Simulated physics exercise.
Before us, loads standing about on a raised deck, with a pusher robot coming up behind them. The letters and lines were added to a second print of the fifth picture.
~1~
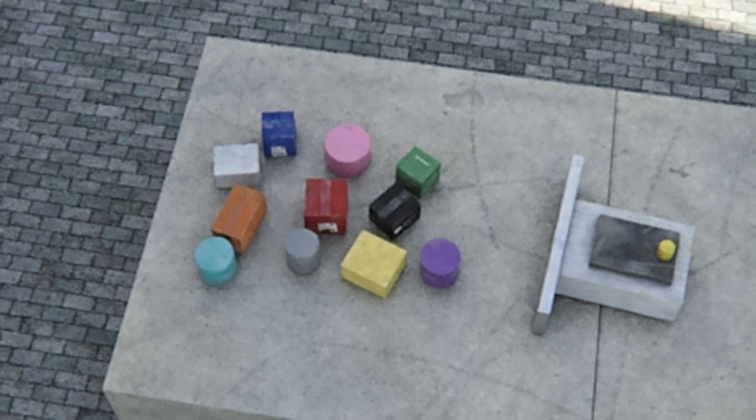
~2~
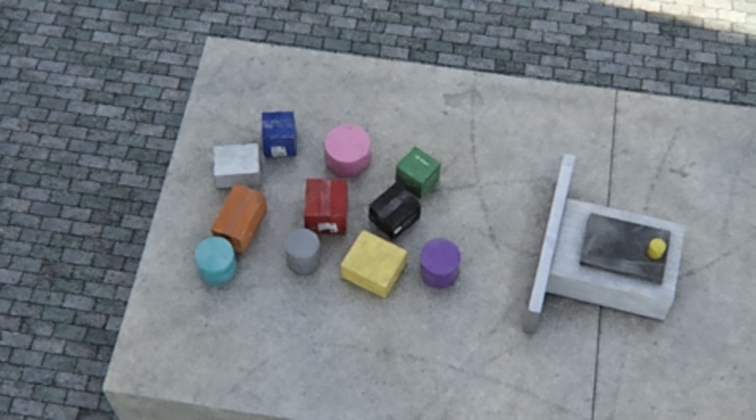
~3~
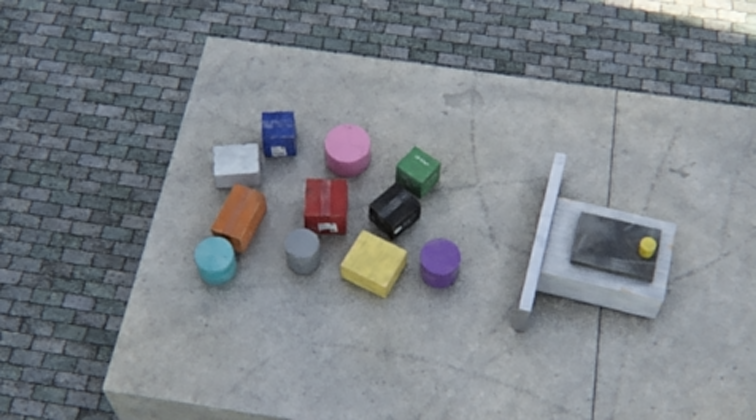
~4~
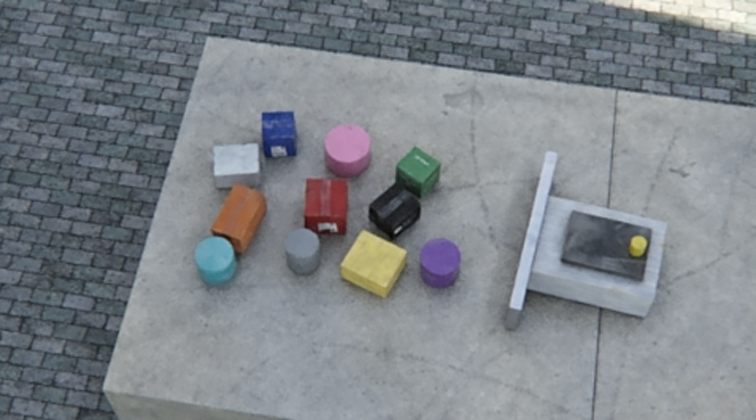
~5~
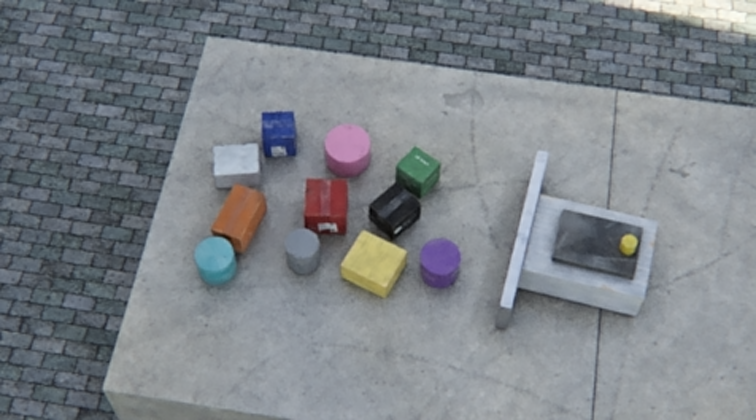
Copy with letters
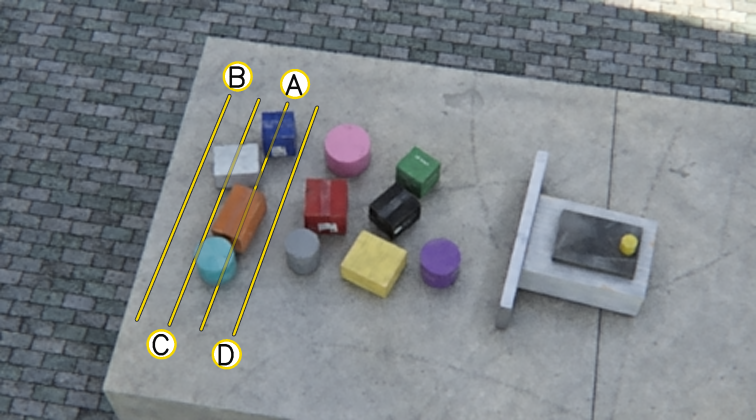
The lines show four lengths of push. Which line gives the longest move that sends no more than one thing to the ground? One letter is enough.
The farthest such stop is A.
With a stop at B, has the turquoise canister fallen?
By then, yes.
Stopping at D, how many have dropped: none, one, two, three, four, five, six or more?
By then, none.
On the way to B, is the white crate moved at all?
Yes.
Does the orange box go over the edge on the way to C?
Yes.
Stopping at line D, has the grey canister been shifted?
Yes.
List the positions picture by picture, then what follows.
The first frame shows yellow crate (374, 264); purple pail (440, 264); orange box (240, 218).
The second frame shows robot (619, 246); blue parcel (279, 134).
The third frame shows robot (610, 245); grey canister (303, 252).
The fourth frame shows robot (601, 243); green box (418, 172).
The fifth frame shows robot (592, 242); white crate (238, 166); pink canister (348, 151); yellow crate (374, 264).
On the copy, A at (247, 210); B at (186, 201); C at (217, 206); D at (278, 215).
On A. First, robot (489, 227); green box (412, 172); yellow crate (346, 263).
Then, robot (387, 213); turquoise canister (181, 270); white crate (232, 163).
Finally, robot (311, 202); blue parcel (195, 100); white crate (184, 143); none fallen.
By contrast, B drops six; C drops four; D is within the limit but short.
